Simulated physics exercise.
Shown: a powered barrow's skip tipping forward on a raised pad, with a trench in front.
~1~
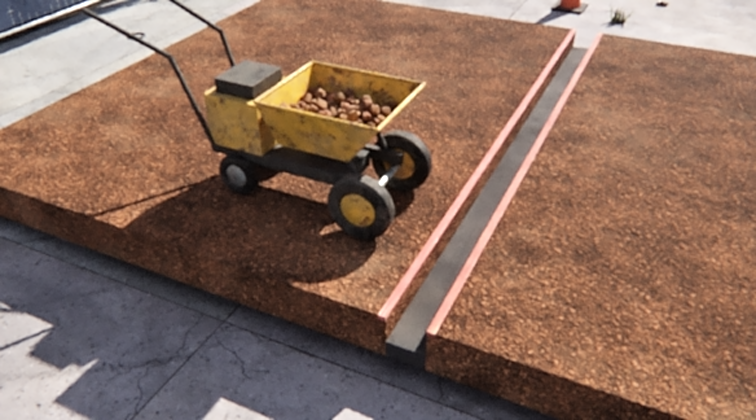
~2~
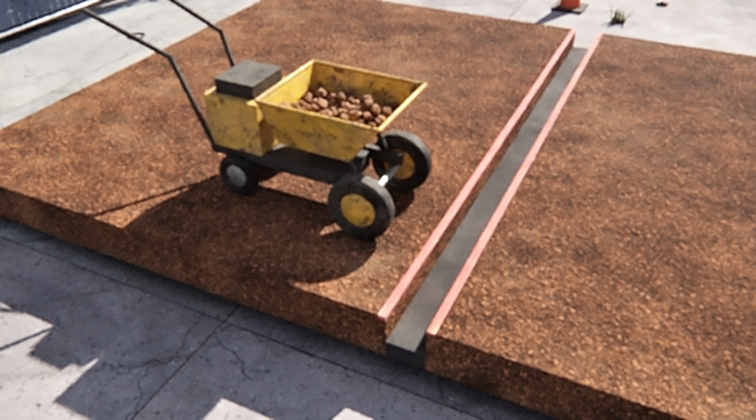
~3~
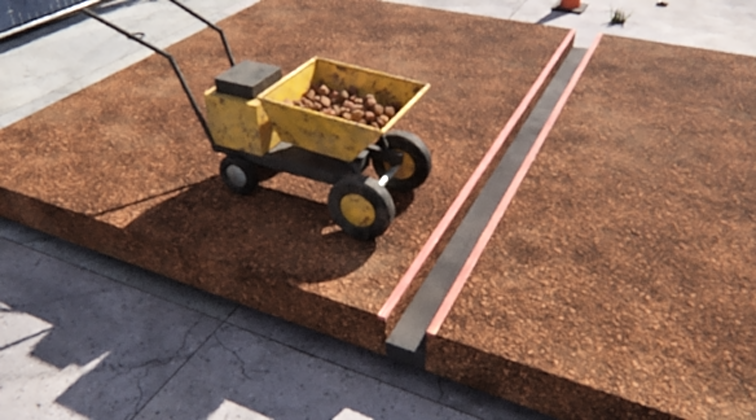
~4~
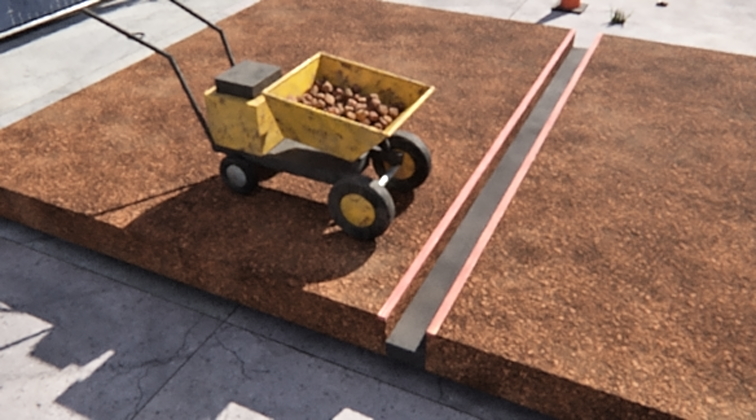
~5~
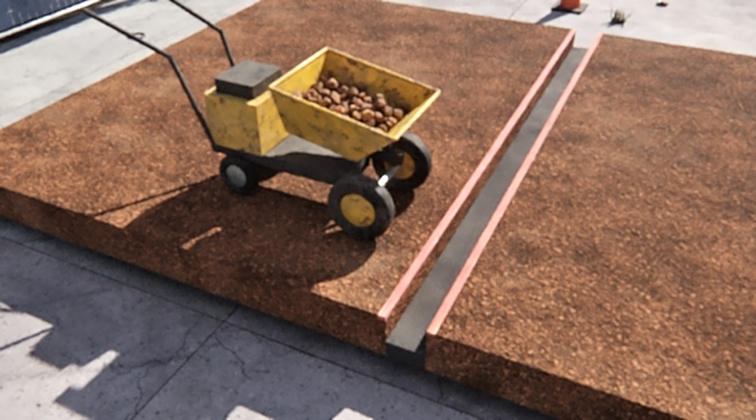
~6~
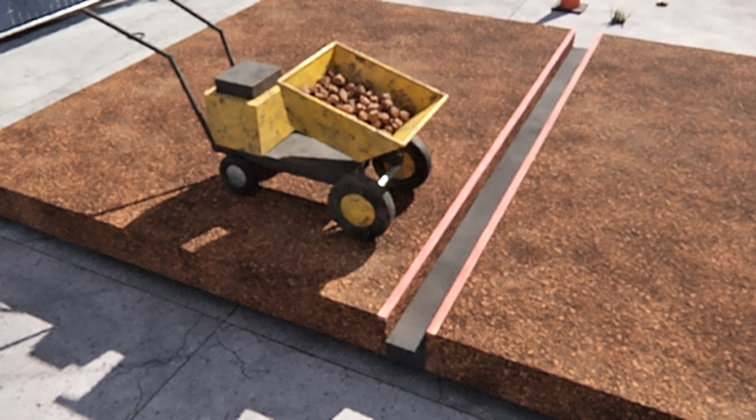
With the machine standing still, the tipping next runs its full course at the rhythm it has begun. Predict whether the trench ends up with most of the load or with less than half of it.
It ends up with less than half of it.
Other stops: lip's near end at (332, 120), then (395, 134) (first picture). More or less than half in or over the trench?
Result A - a majority; result B - a minority.
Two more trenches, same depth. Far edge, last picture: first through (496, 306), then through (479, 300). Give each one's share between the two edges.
First try: About 100 %; second try: About 80 %.
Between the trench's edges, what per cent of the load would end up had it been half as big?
30 per cent, roughly.
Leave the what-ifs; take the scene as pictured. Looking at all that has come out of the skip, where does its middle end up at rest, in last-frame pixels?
(499, 238).
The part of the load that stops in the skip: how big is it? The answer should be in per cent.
About 0 per cent.
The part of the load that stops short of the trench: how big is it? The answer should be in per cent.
About 0 %.
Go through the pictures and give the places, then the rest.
The first frame shows lip of the skip near (377, 130), level; top of the load near (323, 109), clay clods; first edge of the trench near (407, 278); far edge near (454, 293), the trench under half as wide as the skip, and about as deep as wide.
The second frame shows lip of the skip near (379, 131), level; top of the load near (324, 109).
The third frame shows lip of the skip near (382, 133), tipped barely; top of the load near (326, 107).
The fourth frame shows lip of the skip near (388, 136), tipped a little; top of the load near (330, 105).
The fifth frame shows lip of the skip near (394, 140), tipped a little; top of the load near (326, 103).
The sixth frame shows lip of the skip near (402, 145), tipped clearly; top of the load near (324, 95); first edge of the trench near (407, 278); far edge near (454, 293).
Shortly afterwards, skip tipped steeply; the whole lot in the skip.
Next, skip tipped steeply; all but a few in the skip; only a few in or heaped over the trench; only a few beyond it; only a few falling.
Some moments later, skip tipped right over; a little in the skip; near a quarter in or heaped over the trench; near two thirds beyond it.
In the end, skip tipped right over; near a third in or heaped over the trench; near two thirds beyond it.
